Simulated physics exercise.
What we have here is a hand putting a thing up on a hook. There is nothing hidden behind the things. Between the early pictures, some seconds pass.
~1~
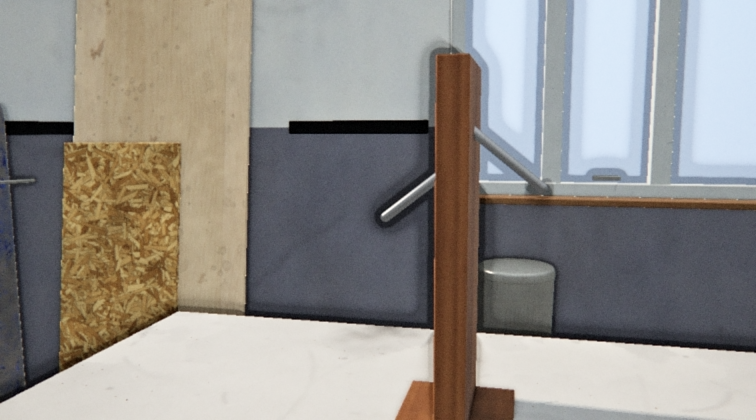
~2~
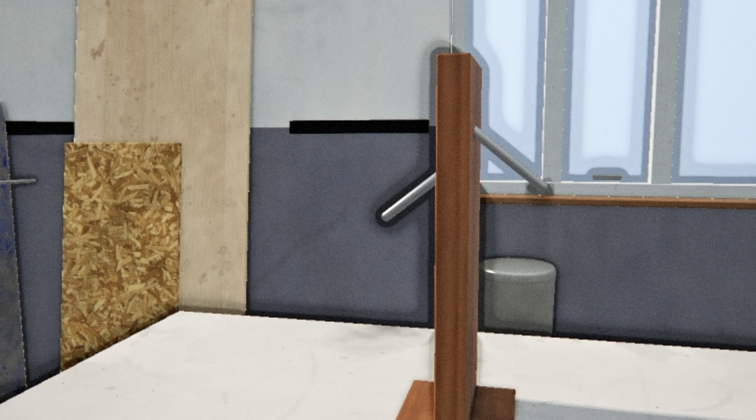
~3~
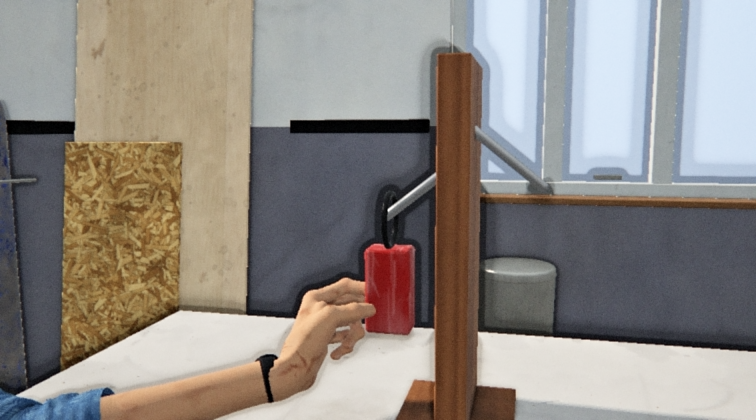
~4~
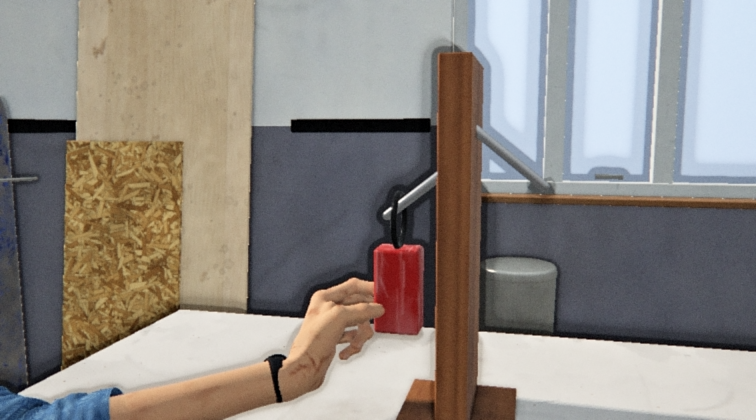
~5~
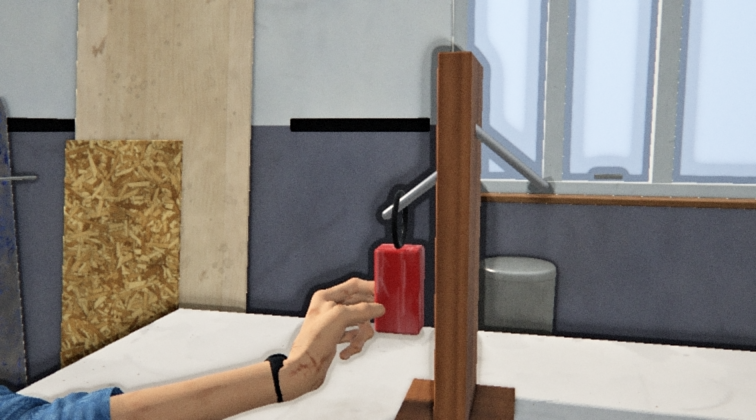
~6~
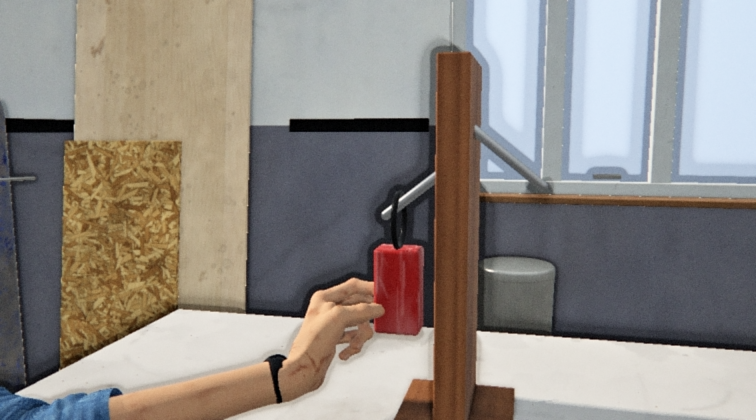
To begin with, a wooden stand with slanted metal pegs stands alone on a white table. A hand then appears from the left with a red pouch, its black loop at the left peg, and shifts it slightly right. After that, the hand stays on the pouch, barely moving.
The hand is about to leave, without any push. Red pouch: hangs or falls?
Falls.
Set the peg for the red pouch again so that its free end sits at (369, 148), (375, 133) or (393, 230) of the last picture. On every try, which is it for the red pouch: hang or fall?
First it is held, next it is held, and last it is not held.
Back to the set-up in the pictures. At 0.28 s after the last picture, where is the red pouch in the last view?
Its middle will be near (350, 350).
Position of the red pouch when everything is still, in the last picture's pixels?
Its middle finishes close to (311, 386) in the last view.
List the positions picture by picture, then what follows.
Peg stand (462, 248), in the first picture.
Peg stand (463, 247), in the second picture.
Still on the way; red pouch (390, 261); peg stand (463, 247), in the third picture.
Still on the way; red pouch (399, 261); peg stand (464, 246), in the fourth picture.
Still on the way; red pouch (400, 261); peg stand (463, 246), in the fifth picture.
In place, still held; red pouch (399, 261); peg stand (462, 246), in the sixth picture.
Then, 0.16 s on from there, red pouch turned 23° from its first pose near (384, 301).
Then, 0.28 s on from there, red pouch on its way down near (350, 350).
In the end, the red pouch falls off, near (311, 386).
